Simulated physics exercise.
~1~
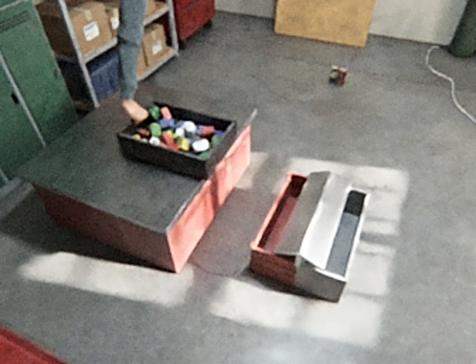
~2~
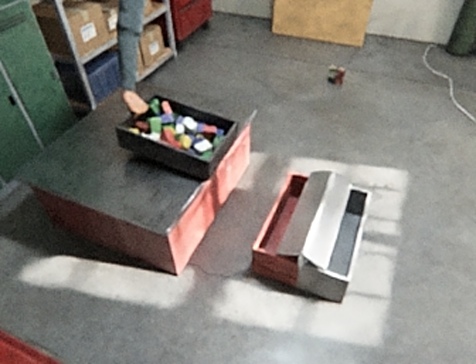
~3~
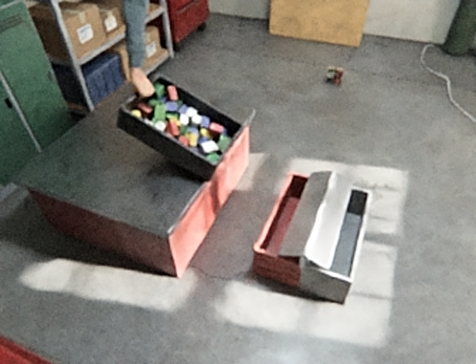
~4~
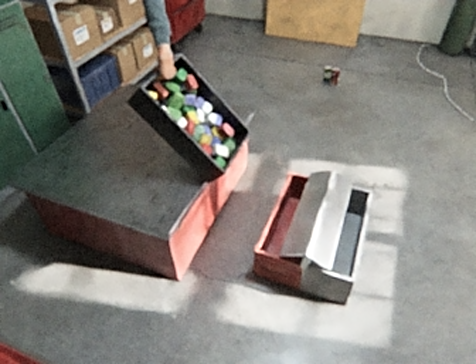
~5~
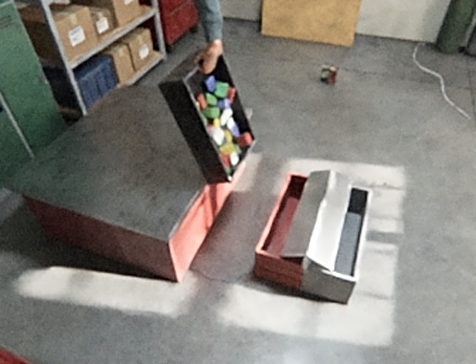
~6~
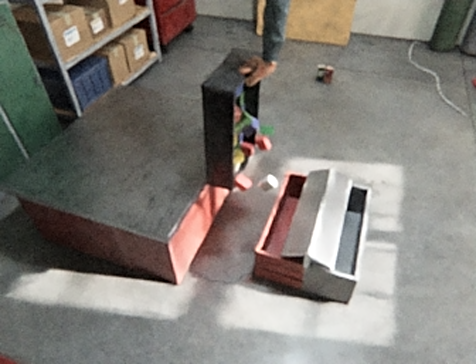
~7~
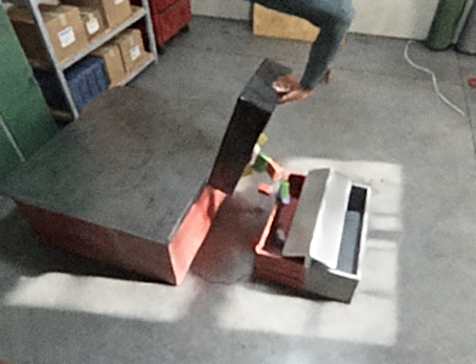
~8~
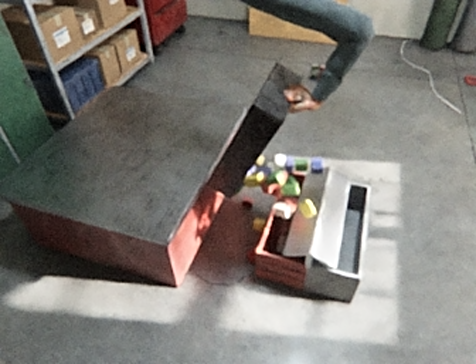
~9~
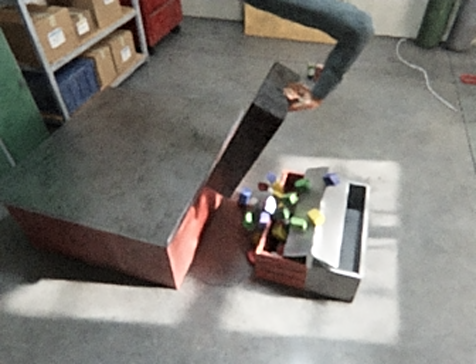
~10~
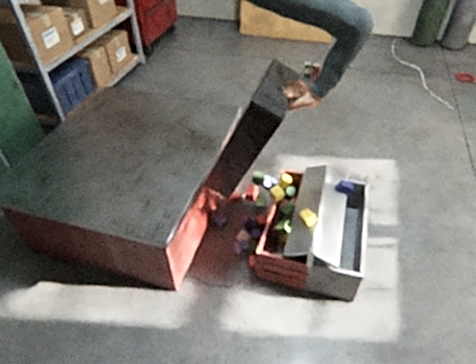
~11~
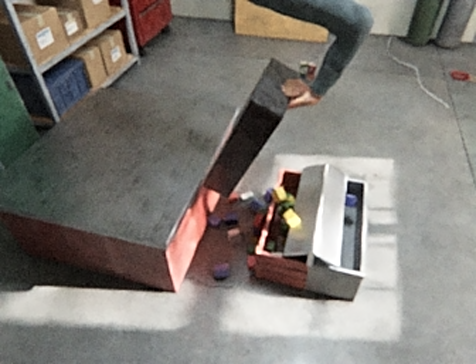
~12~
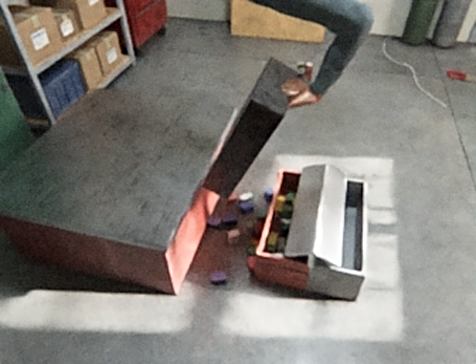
A hand tipping a black crate of colourful toy bricks over a bench edge, spilling them into a red tote and onto the floor.
